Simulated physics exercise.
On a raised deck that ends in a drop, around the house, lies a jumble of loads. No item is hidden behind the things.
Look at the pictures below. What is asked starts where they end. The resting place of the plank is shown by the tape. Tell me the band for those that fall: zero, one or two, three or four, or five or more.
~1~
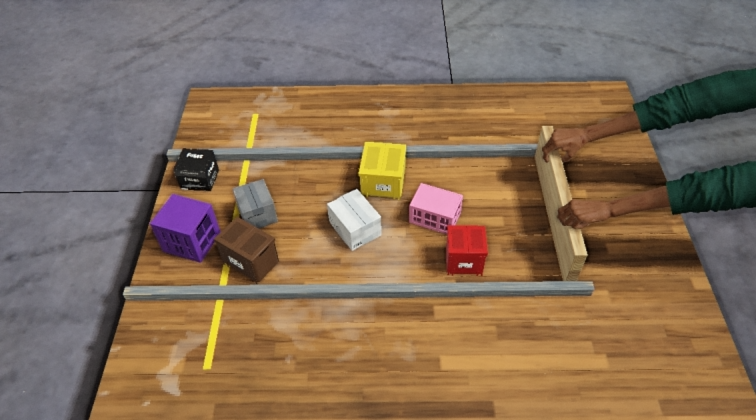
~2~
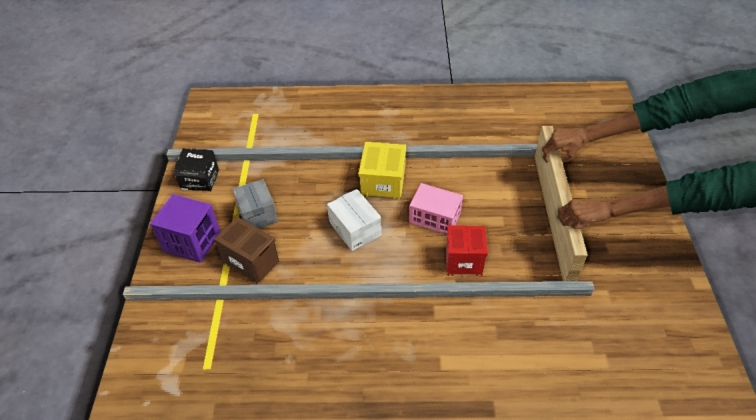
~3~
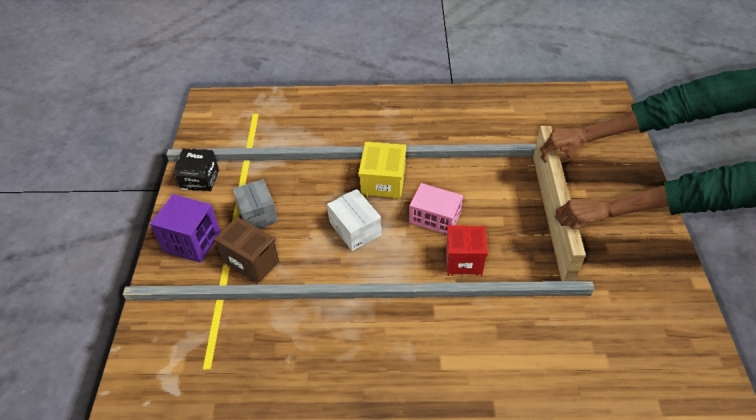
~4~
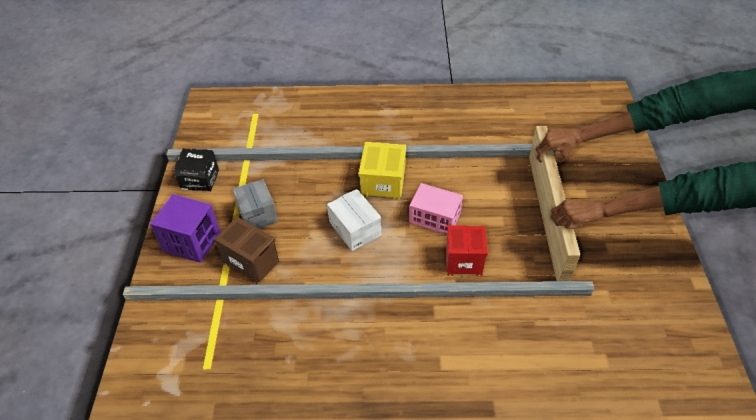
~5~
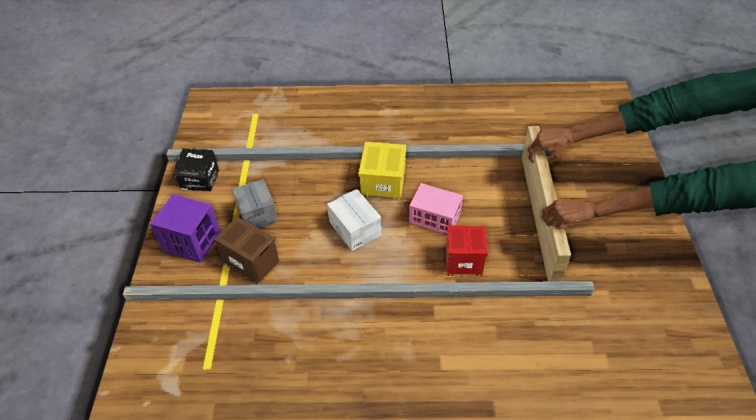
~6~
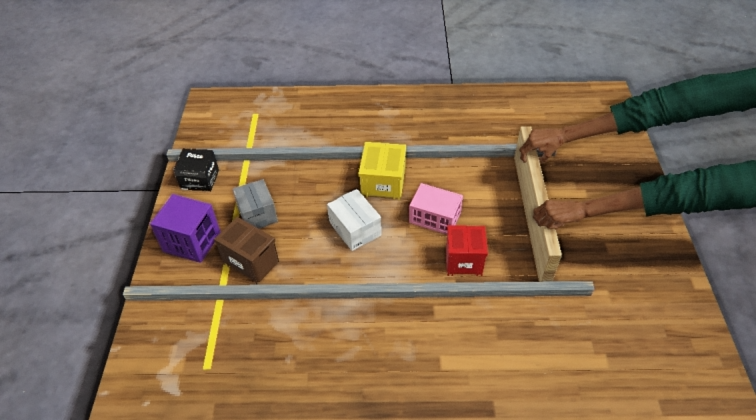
The fall count stops at one or two.
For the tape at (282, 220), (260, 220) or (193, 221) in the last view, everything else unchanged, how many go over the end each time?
Down on the ground: 0, 0 and 5.
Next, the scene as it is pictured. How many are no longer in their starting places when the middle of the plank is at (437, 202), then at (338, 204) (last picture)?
By then 2, and later 5.
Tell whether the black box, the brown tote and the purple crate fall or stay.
Black box keeps its place, brown tote keeps its place, purple crate goes over the edge.
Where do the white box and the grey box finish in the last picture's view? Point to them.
Approximately (168, 223) for one, approximately (172, 192) for the other.
A little later, none off yet; black box at rest near (197, 170); purple crate at rest near (187, 228); grey box at rest near (255, 205).
When it is over, the number that fall off is one or two; down, purple crate.
